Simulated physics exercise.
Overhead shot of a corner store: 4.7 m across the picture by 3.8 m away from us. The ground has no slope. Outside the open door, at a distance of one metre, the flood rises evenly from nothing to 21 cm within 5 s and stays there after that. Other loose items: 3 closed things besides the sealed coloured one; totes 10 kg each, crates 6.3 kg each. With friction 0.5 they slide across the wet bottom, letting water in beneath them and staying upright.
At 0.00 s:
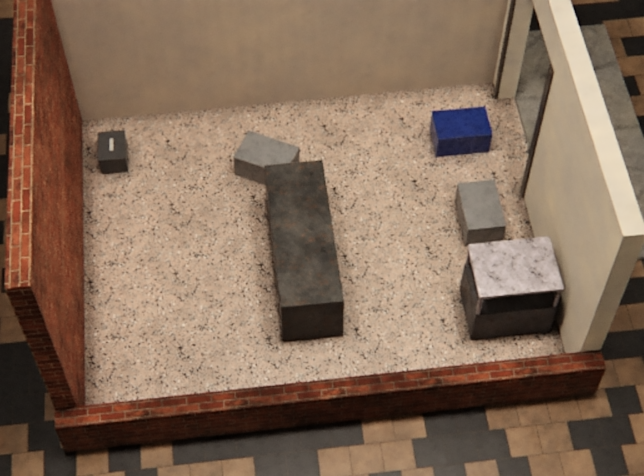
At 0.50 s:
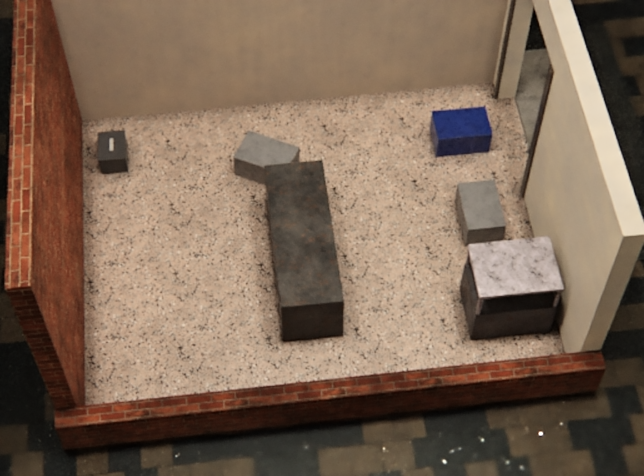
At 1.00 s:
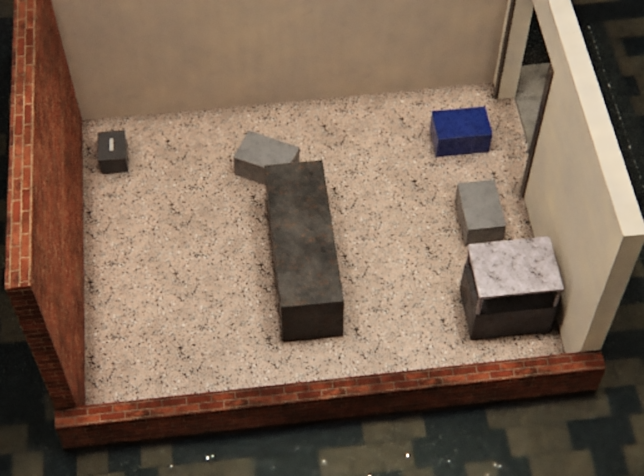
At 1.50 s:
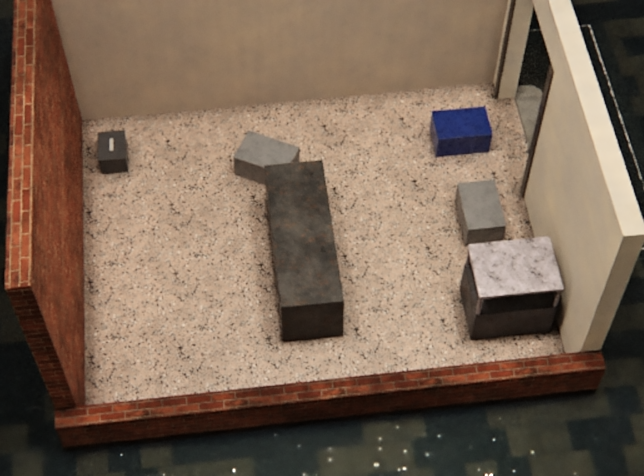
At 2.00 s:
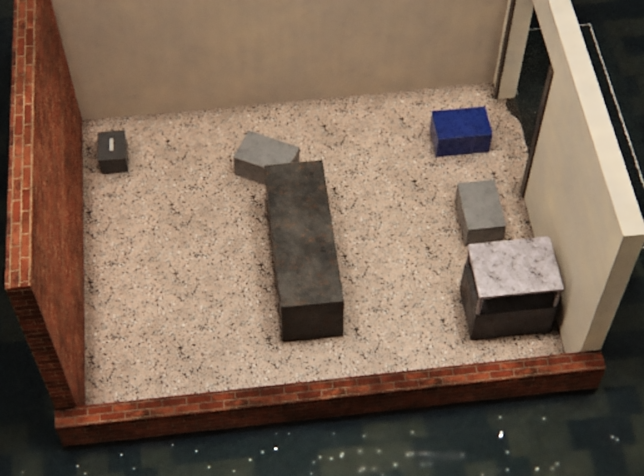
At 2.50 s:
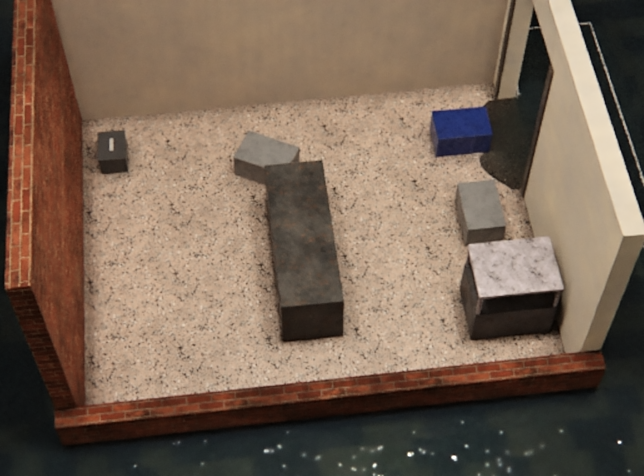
A brick-edged room with a long dark block, a blue crate and other boxes stayed still while dark water covered the tiles outside, then crept in through the doorway at the right.
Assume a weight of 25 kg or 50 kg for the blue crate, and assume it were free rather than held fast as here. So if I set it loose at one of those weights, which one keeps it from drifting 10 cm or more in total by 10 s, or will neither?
Outcome: Only the large mass serves.
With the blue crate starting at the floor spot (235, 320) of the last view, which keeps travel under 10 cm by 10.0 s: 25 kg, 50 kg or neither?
The answer: Either weight will do.
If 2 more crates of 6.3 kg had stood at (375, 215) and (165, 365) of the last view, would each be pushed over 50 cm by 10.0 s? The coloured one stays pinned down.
First one: Beyond the limit; second one: Inside the limit.
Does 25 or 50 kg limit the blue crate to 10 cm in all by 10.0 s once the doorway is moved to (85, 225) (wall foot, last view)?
Short version: Only the heavy mass succeeds.
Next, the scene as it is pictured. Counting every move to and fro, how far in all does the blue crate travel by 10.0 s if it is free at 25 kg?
Roughly 80 cm.
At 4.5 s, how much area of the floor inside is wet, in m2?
Around 4.0 m2 of it.
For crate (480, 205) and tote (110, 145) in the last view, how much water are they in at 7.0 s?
Close to 5 and 3 centimetres.
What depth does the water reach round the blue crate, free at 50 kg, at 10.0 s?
Around 7 cm.
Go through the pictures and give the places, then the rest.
The first frame shows the blue crate at (462, 123) rests on the ground; water covers 0.0 m2; 0 of 4 have shifted.
The second frame shows the blue crate at (462, 123) rests on the ground; 0.0 m2 under water; 0 of 4 have shifted.
The third frame shows the blue crate at (462, 123) rests on the ground; water covers 0.0 m2; 0 of 4 have shifted.
The fourth frame shows the blue crate at (462, 123) rests on the ground; 0.0 m2 under water; 0 of 4 have shifted.
The fifth frame shows the blue crate at (462, 123), on the bottom; 0.0 m2 under water; 0 of 4 have shifted.
The sixth frame shows the blue crate at (462, 123), on the bottom; 0.3 m2 under water; 0 of 4 have shifted.
After 3.5 s the blue crate would be 0 cm from its start with 25 kg and 0 cm from its start with 50 kg; 4 cm of water round it then.
After 4.5 s the blue crate would be 0 cm from its start with 25 kg and 0 cm from its start with 50 kg; 5 cm of water round it then.
After 7.0 s the blue crate would be 48 cm from its start with 25 kg and 0 cm from its start with 50 kg; 7 cm of water round it then.
After 10.0 s the blue crate would be 88 cm from its start with 25 kg and 0 cm from its start with 50 kg; 7 cm of water round it then.
